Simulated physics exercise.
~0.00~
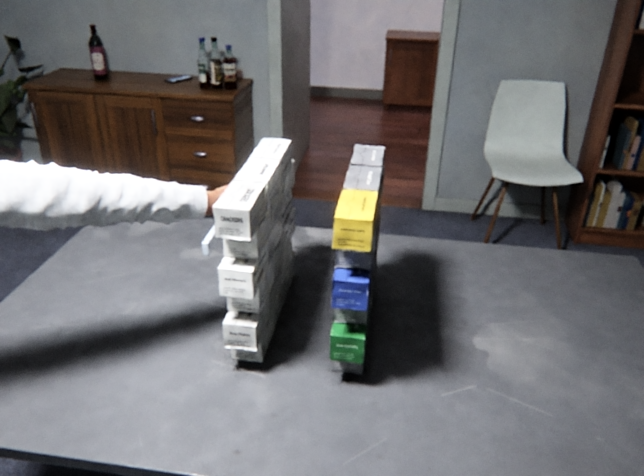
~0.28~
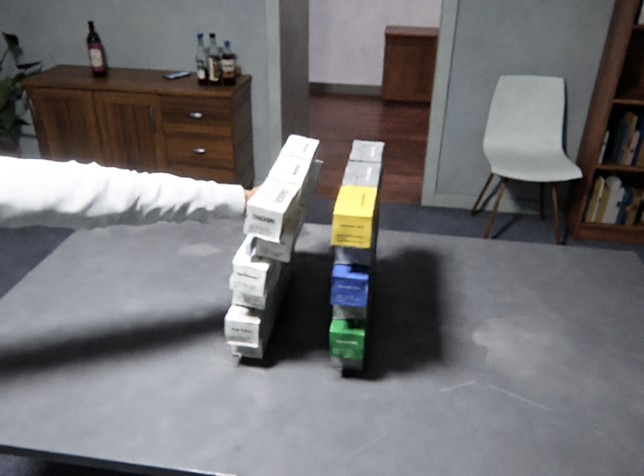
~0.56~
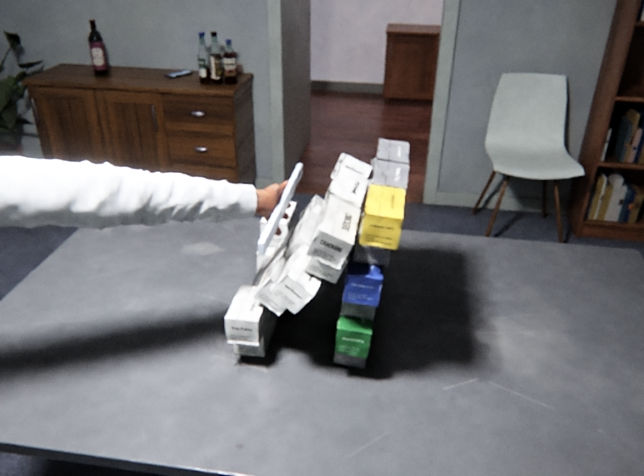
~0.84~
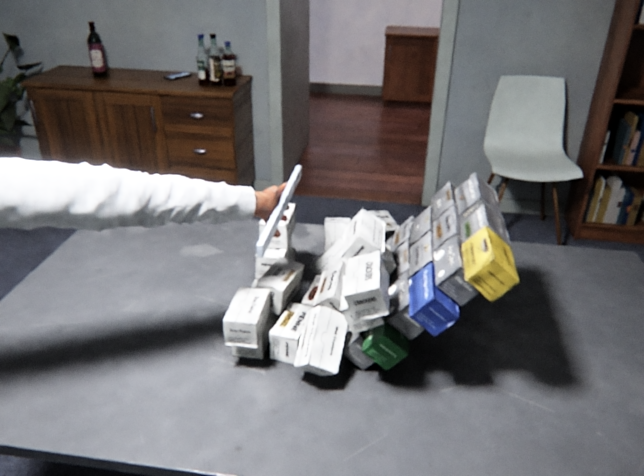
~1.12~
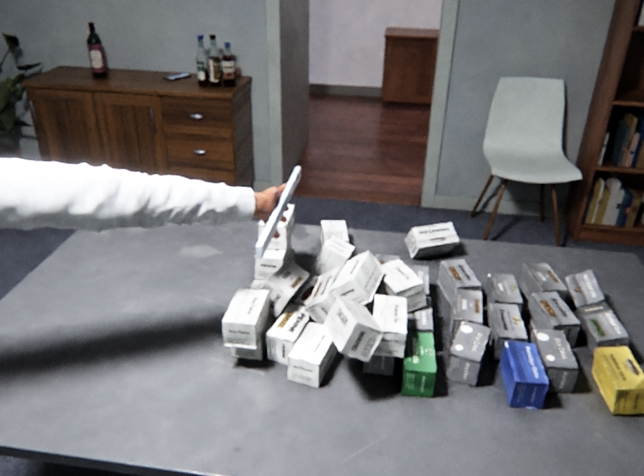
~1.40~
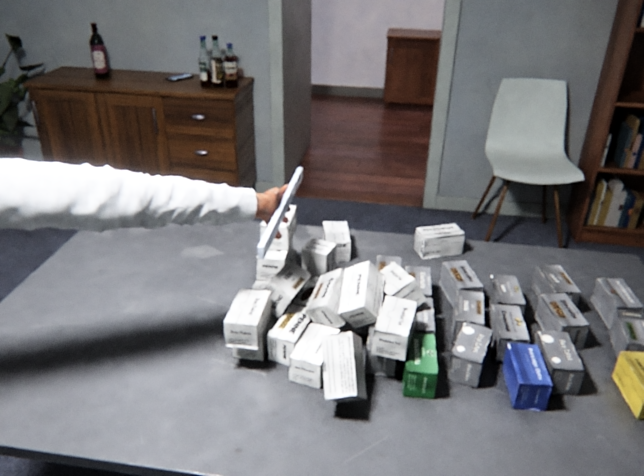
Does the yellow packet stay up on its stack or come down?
The yellow packet comes down. It tips over to the right with the second stack and ends on its side on the table.
On a grey table, a hand topples white boxes into a second stack, scattering both rightward.
